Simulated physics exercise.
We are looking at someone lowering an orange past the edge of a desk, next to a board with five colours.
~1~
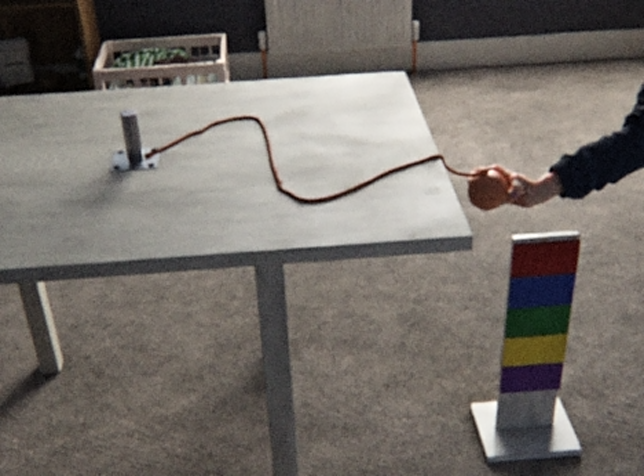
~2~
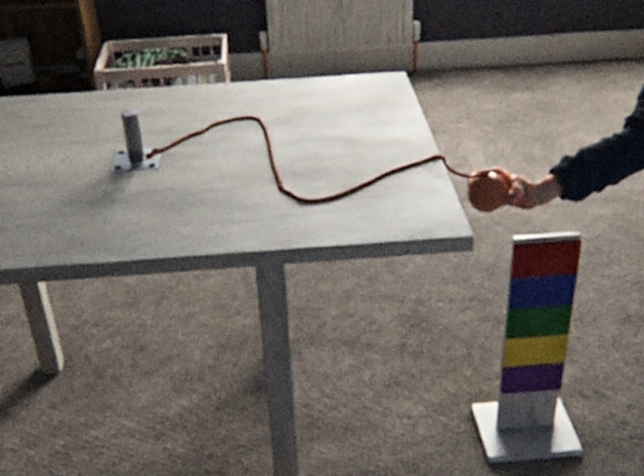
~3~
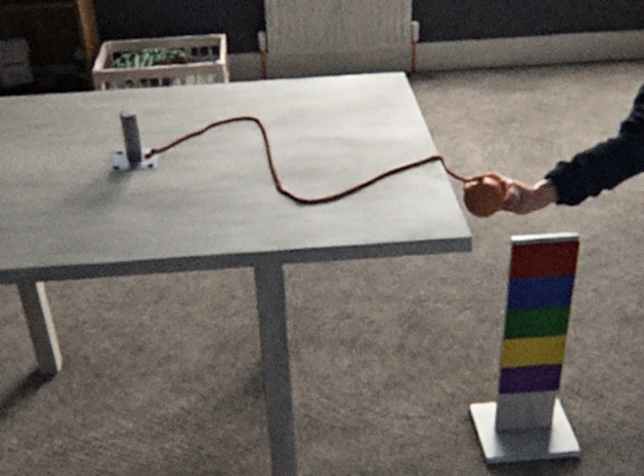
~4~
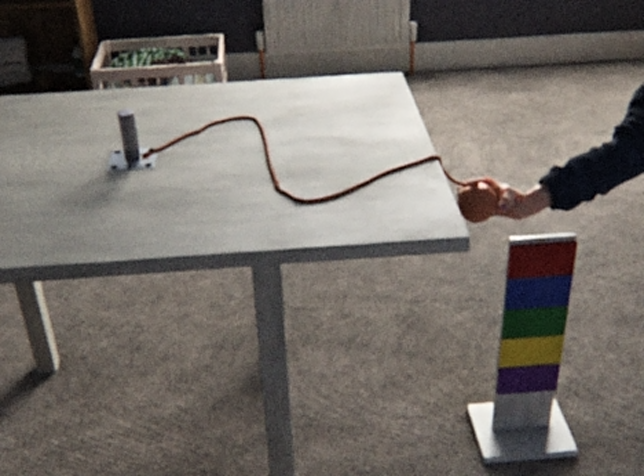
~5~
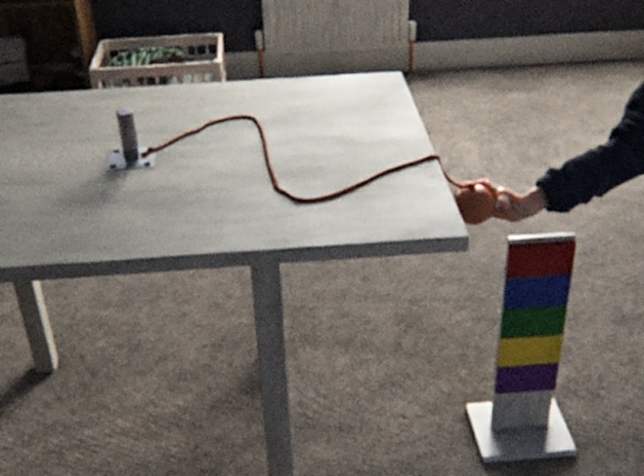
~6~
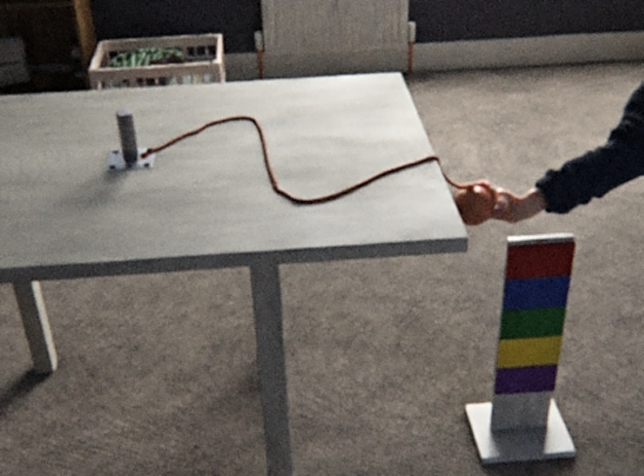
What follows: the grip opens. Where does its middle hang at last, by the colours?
The purple one.
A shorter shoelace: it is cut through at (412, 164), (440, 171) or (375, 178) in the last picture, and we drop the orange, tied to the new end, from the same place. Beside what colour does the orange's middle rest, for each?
Try by try: Green; yellow; blue.
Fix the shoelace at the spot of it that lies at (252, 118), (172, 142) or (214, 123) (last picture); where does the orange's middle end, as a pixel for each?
About (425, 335), (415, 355) and (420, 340).
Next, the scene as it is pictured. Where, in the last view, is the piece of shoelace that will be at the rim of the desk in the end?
It lies at about (273, 177).
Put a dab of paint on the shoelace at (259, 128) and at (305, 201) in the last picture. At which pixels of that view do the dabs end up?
The first at (320, 146), the second at (426, 199).
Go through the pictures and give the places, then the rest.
Orange (487, 191); red (546, 261); blue (542, 292); green (539, 322); yellow (535, 351); purple (532, 379), in the first frame.
Orange (487, 193); shoelace through (188, 137) (258, 119) (272, 159) (311, 201) (398, 169), in the second frame.
Orange (483, 198), in the third frame.
Orange (477, 203); shoelace through (184, 137) (254, 119) (269, 160) (307, 201) (394, 170), in the fourth frame.
Orange (474, 205), in the fifth frame.
Orange (473, 206); shoelace through (182, 137) (253, 119) (267, 160) (305, 201) (392, 170), in the sixth frame.
Soon after, orange near (393, 351); level with purple.
After that, orange near (437, 372); level with purple.
In the end, orange near (412, 365); level with purple. The shoelace holds its middle at purple.
